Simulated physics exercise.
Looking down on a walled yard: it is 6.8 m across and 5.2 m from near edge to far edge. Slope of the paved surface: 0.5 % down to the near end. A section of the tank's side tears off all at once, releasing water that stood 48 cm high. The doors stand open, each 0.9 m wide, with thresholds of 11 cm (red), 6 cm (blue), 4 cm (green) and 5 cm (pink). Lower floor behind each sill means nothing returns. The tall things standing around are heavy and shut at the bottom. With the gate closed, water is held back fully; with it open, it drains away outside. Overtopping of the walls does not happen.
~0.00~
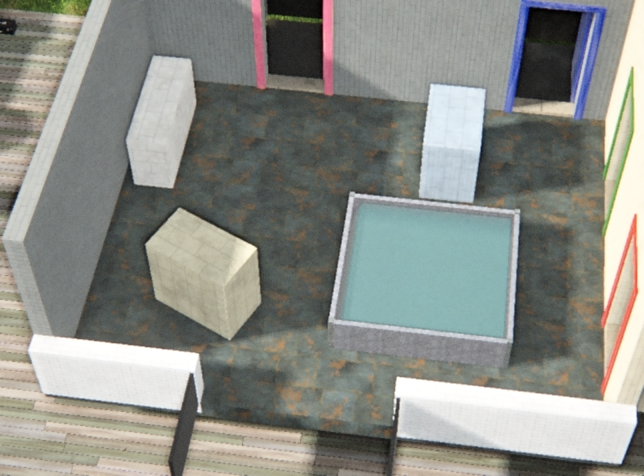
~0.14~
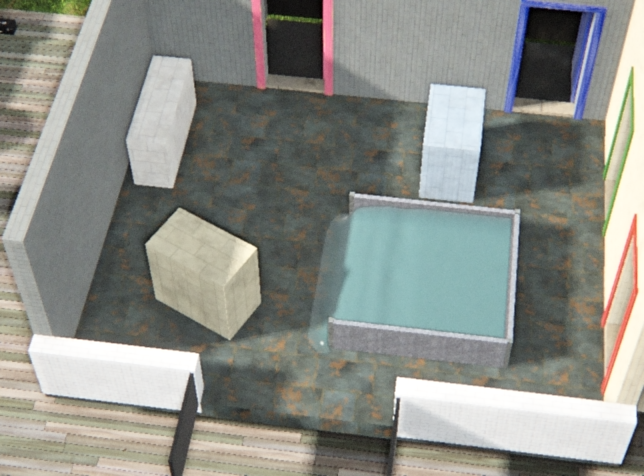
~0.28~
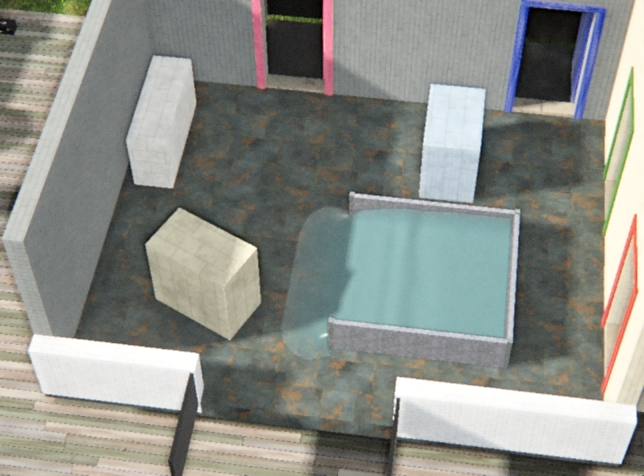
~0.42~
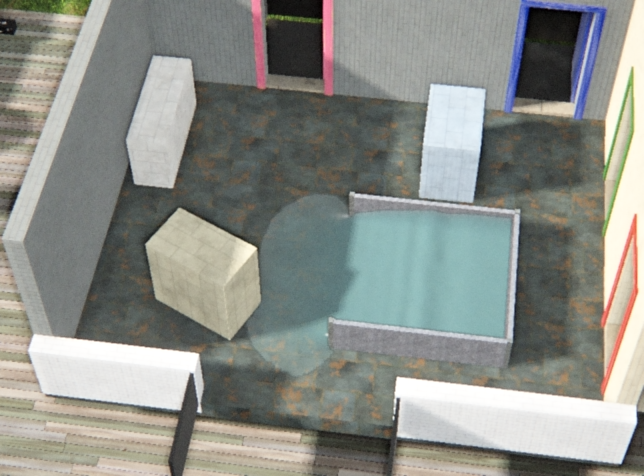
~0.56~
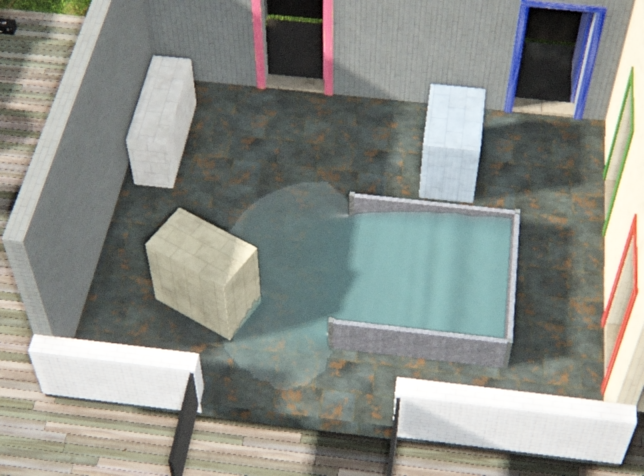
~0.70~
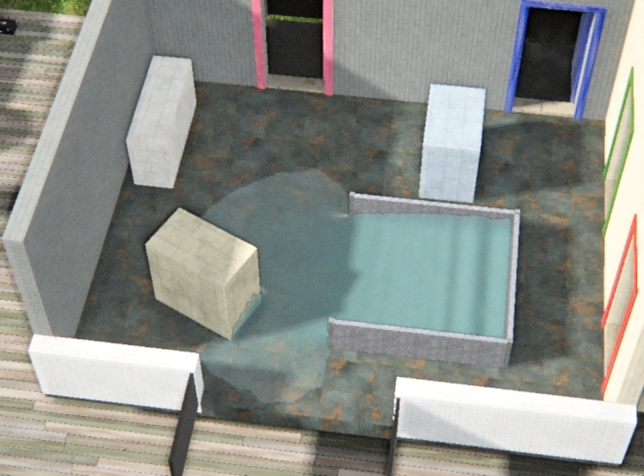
The footage shows a walled yard with blocks and a square tank of still water; the tank's left side opens, and water pours out leftward, spreading in a rounded sheet across the dark floor and around the beige block's near corner.
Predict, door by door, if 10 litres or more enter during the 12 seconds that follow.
One by one: At the red door I expect the water to hold within the limit. At the blue door I expect the water to hold within the limit. At the green door I expect the water to hold within the limit. At the pink door I expect the water to rise above the limit.
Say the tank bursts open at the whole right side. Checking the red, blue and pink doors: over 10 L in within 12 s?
Door red goes beyond, door blue goes beyond, door pink stays within.
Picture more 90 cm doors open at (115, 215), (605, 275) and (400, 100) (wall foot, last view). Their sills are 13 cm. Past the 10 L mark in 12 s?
More, less, less.
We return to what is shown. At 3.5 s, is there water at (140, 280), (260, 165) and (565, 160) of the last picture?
Going in order, covered, then covered, then clear.
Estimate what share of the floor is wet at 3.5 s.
Covered: Roughly 45 %.
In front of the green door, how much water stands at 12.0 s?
Average: ~ 3.5 cm.
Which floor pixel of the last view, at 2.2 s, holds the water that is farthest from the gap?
Location: Approx. (151, 94) in the last view.
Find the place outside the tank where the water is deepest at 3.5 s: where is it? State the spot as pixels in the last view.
In the last picture, around (157, 77).
After 1.4 s water covers 30 % of the floor and is deepest (32 cm) near (265, 309); red door not reached, blue door not reached, green door not reached, pink door not reached.
After 2.2 s water covers 40 % of the floor and is deepest (34 cm) near (132, 197); red door not reached, blue door not reached, green door not reached, pink door not reached.
After 3.5 s water covers 45 % of the floor and is deepest (27 cm) near (157, 77); red door not reached, blue door not reached, green door not reached, pink door 8 cm at the sill, 0 L in.
After 7.0 s water covers 75 % of the floor and is deepest (11 cm) near (97, 267); red door not reached, blue door 4 cm at the sill, 0 L in, green door 2 cm at the sill, 0 L in, pink door 7 cm at the sill, 37 L in.
After 12.0 s water covers 95 % of the floor and is deepest (9 cm) near (538, 426); red door 3 cm at the sill, 0 L in, blue door 3 cm at the sill, 0 L in, green door 4 cm at the sill, 0 L in, pink door 4 cm at the sill, 40 L in.
